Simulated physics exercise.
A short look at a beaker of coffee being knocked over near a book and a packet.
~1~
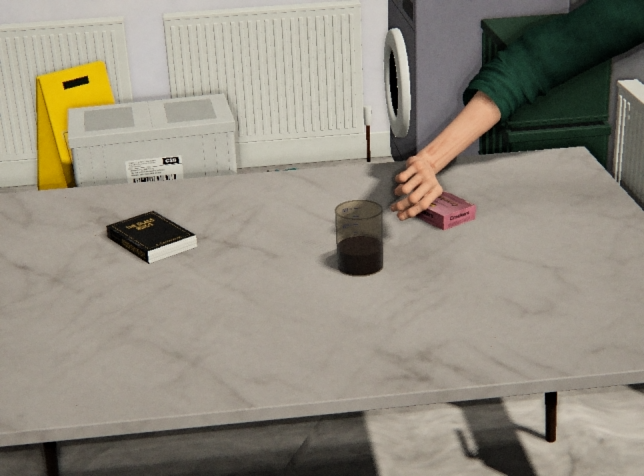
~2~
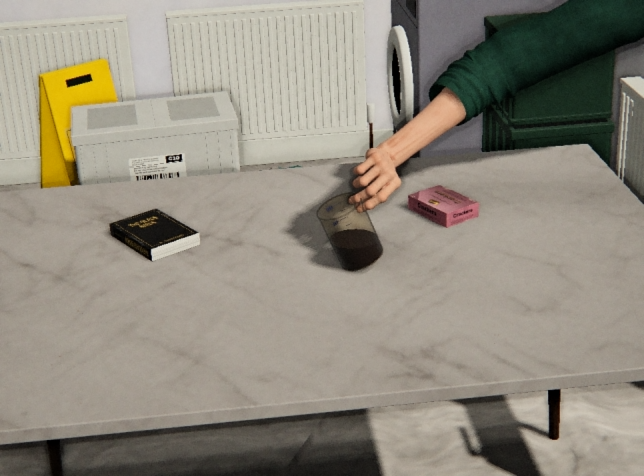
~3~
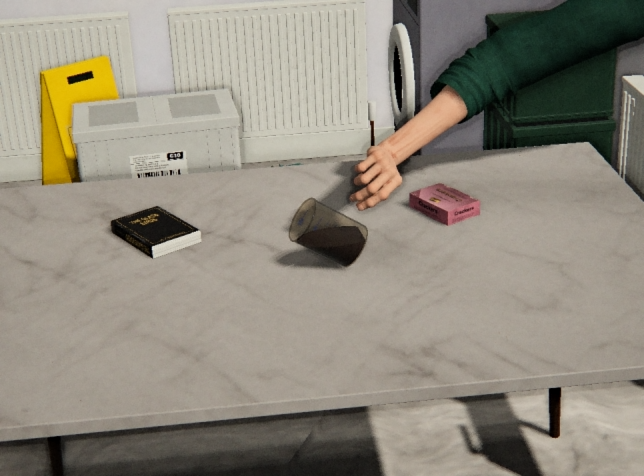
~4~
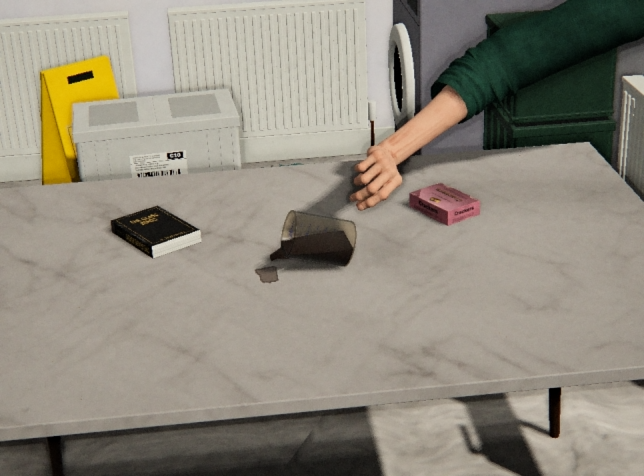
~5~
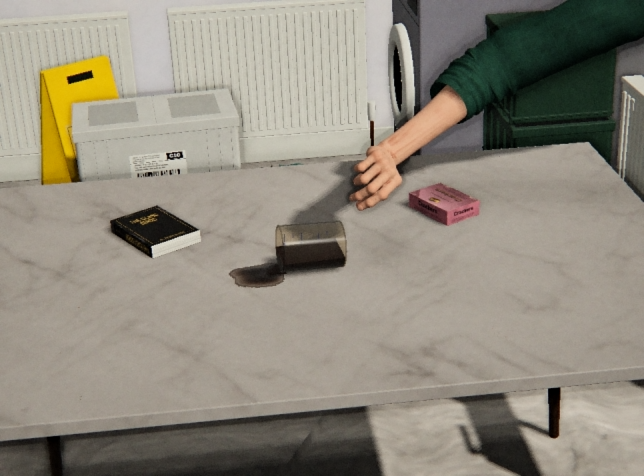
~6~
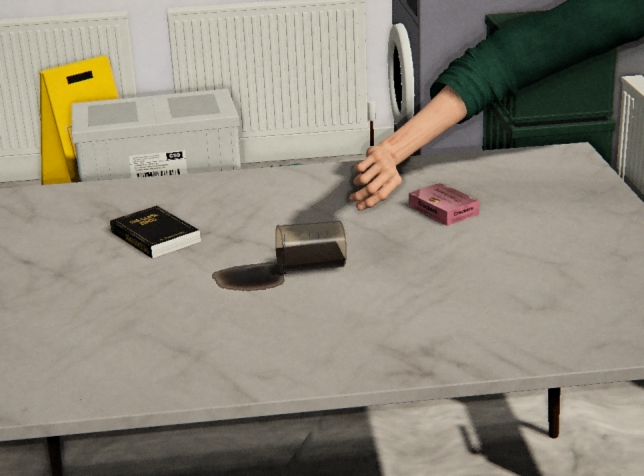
At the start, a glass beaker of dark coffee stands upright on a marble table between a black book and a pink packet. A green-sleeved arm reaches in from the right and knocks it leftward; the beaker topples onto its side, and coffee spreads in a puddle near its mouth.
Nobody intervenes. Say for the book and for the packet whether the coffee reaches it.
As I see it, I expect the book will be left wet; I expect the packet will be left dry.
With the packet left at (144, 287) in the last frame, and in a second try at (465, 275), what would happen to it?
It gets caught at the first place and is missed at the second.
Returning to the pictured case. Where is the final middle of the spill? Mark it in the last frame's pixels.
Resting centre: About (131, 295).
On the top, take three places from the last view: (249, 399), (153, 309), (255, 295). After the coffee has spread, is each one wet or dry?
Taking them in order, I'd say safe, covered and covered.
Next, the puddle covers about as much as a tray; the book is in it; the packet is clear of it.
After that, the puddle covers about as much as a big tray; the book is in it; the packet is clear of it.
Finally, the puddle covers about as much as a big tray; the book is in it; the packet is clear of it.
